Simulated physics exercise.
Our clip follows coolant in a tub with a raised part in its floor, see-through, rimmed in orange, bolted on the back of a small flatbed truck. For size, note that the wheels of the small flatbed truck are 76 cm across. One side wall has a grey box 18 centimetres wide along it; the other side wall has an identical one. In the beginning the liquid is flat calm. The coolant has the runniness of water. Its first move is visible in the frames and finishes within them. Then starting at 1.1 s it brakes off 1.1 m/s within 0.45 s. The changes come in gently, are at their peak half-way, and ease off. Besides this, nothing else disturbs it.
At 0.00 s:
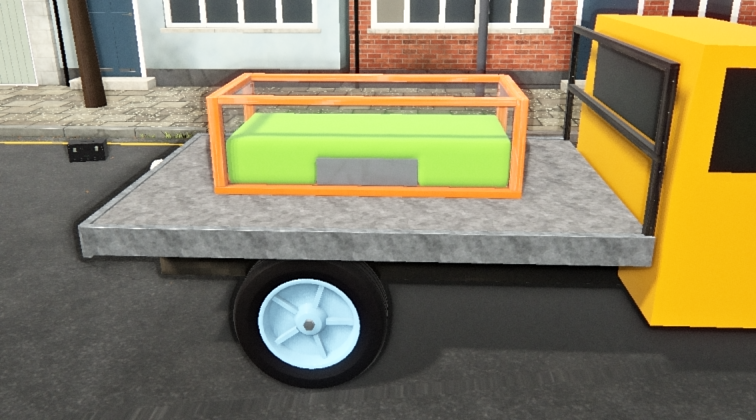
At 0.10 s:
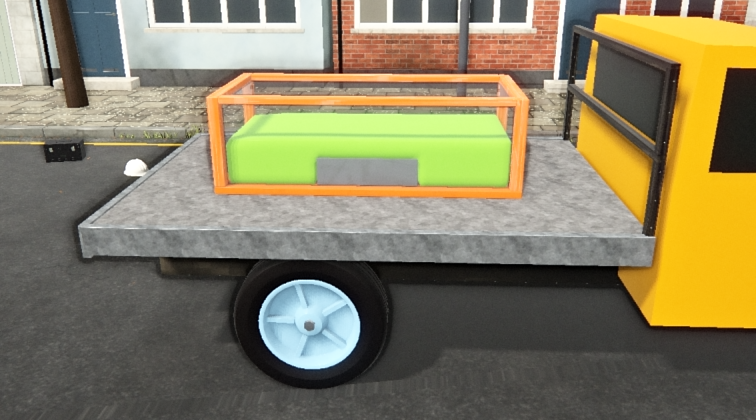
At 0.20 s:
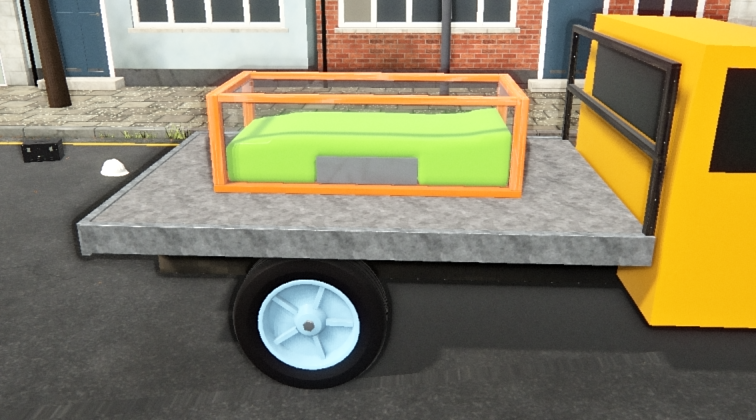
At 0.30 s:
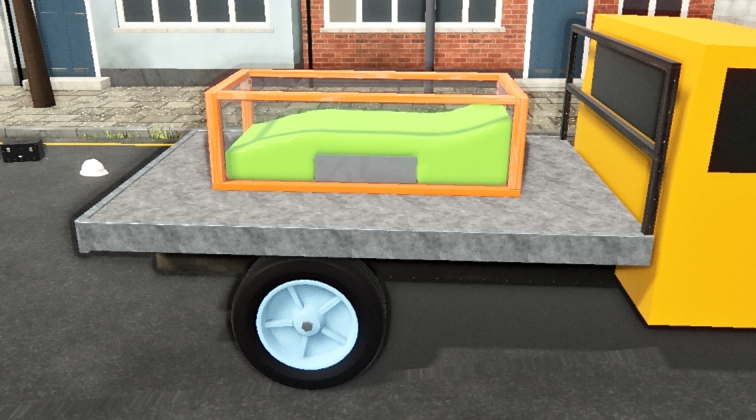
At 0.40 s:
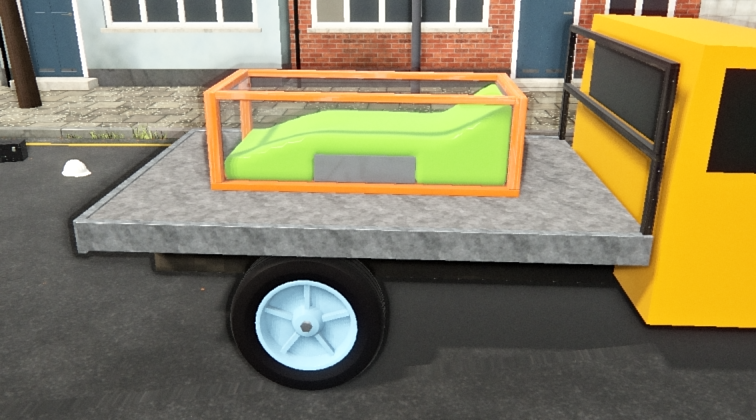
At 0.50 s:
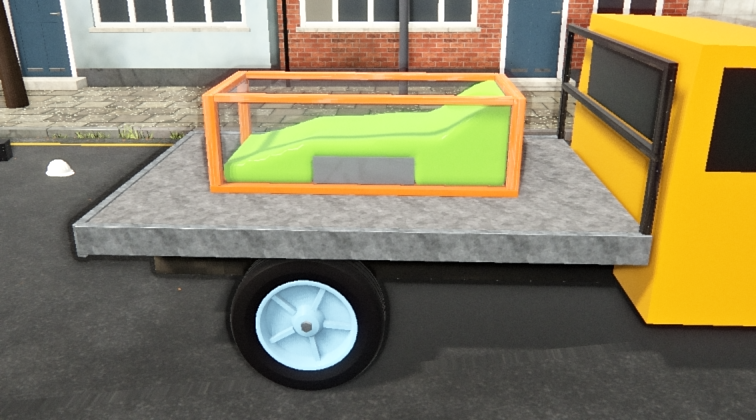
On a grey street beside a pavement and brick housefronts, the view is from the side and slightly above a small flatbed truck. Its yellow cab is at the right, and an orange-rimmed, see-through tub of green liquid with a grey box on its near side sits on the grey bed. The camera keeps alongside as the background slides left, and the flat liquid sinks at the left and climbs unevenly towards the cab.
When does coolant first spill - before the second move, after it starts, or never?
Never.
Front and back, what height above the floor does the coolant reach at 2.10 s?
Level: ~ 22 cm in front; 24 cm behind.
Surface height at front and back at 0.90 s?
The surface sits near 34 cm in front and near 16 cm at the rear.
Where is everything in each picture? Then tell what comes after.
In the first frame, the surface is at (493, 136) by the front wall; at (246, 134) by the back wall; it lies level with the rim line; the front is on the right, levels are read along the near wall; a wheel hub at (308, 329).
In the second frame, the surface is at (493, 136) by the front wall; at (246, 134) by the back wall; it lies level with the rim line.
In the third frame, the surface is at (493, 128) by the front wall; at (246, 140) by the back wall; it climbs 4° towards the front.
In the fourth frame, the surface is at (493, 118) by the front wall; at (245, 144) by the back wall; it climbs 7° towards the front.
In the fifth frame, the surface is at (493, 107) by the front wall; at (244, 151) by the back wall; it climbs 11° towards the front.
In the sixth frame, the surface is at (243, 157) by the back wall; it climbs 14° towards the front; a wheel hub at (305, 331).
By 0.90 s the surface is 34 cm up at the front and 16 cm at the back; nothing has left.
By 1.50 s the surface is 35 cm up at the front and 23 cm at the back; nothing has left.
By 2.10 s the surface is 22 cm up at the front and 23 cm at the back; nothing has left.
By 4.53 s nothing has left.
